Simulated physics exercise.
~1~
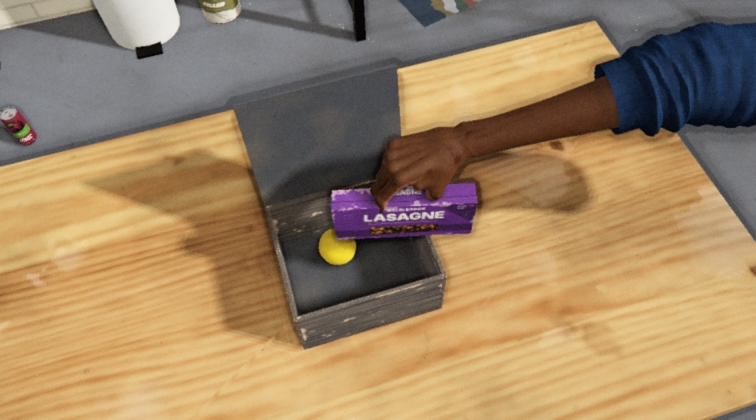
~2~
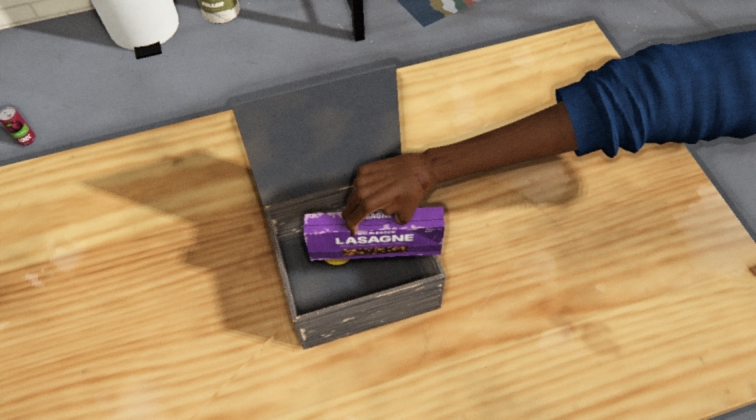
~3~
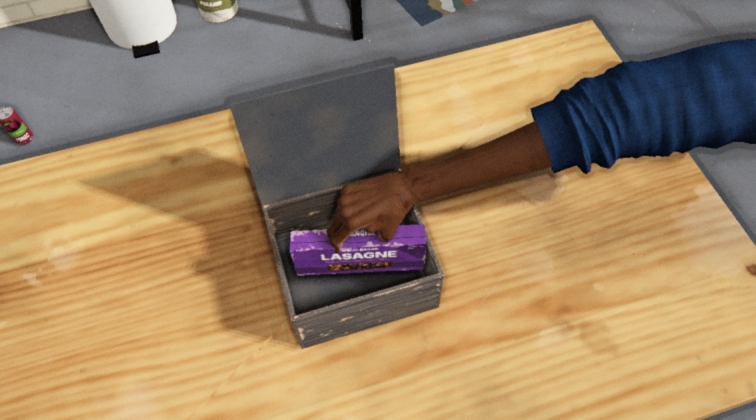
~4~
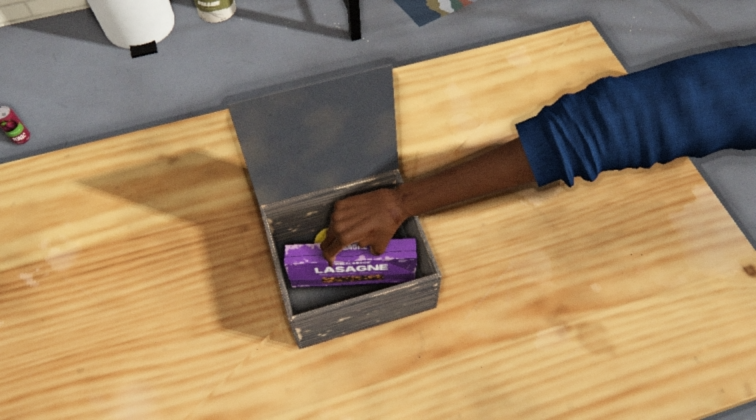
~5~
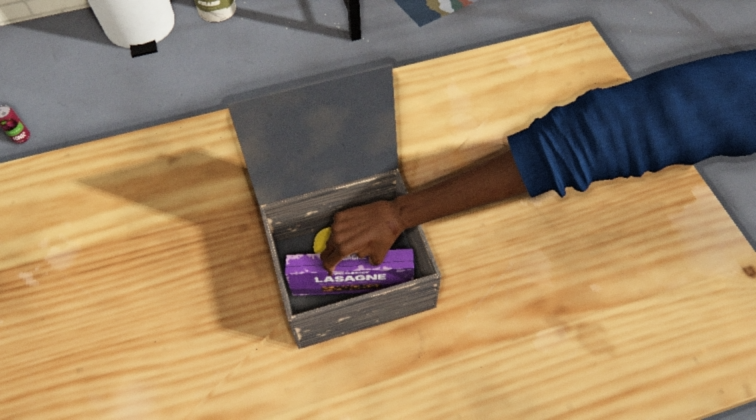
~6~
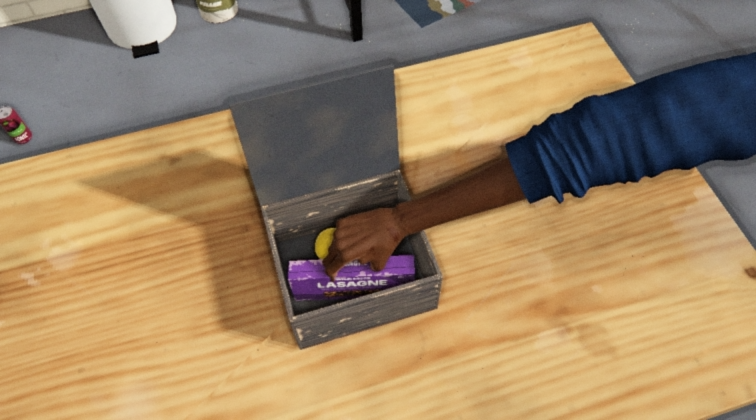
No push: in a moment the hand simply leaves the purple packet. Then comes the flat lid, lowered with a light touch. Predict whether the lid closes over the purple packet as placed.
It closes.
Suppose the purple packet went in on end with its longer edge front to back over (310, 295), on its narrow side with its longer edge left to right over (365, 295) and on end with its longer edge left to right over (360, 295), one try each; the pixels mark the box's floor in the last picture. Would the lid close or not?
On the first attempt the lid remains open a bit, on the second it settles shut, and on the third it remains open a bit.
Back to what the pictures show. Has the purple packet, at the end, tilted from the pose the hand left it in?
At the finish the purple packet holds its orientation.
Then, 1.20 s later than the last frame, lid starting down.
Then, 1.80 s later than the last frame, lid 45° above the rim.
Then, 2.20 s later than the last frame, lid 12° above the rim.
When it is over, lid shut; both as before. End places, in pixels of the last picture, purple packet near (353, 279).
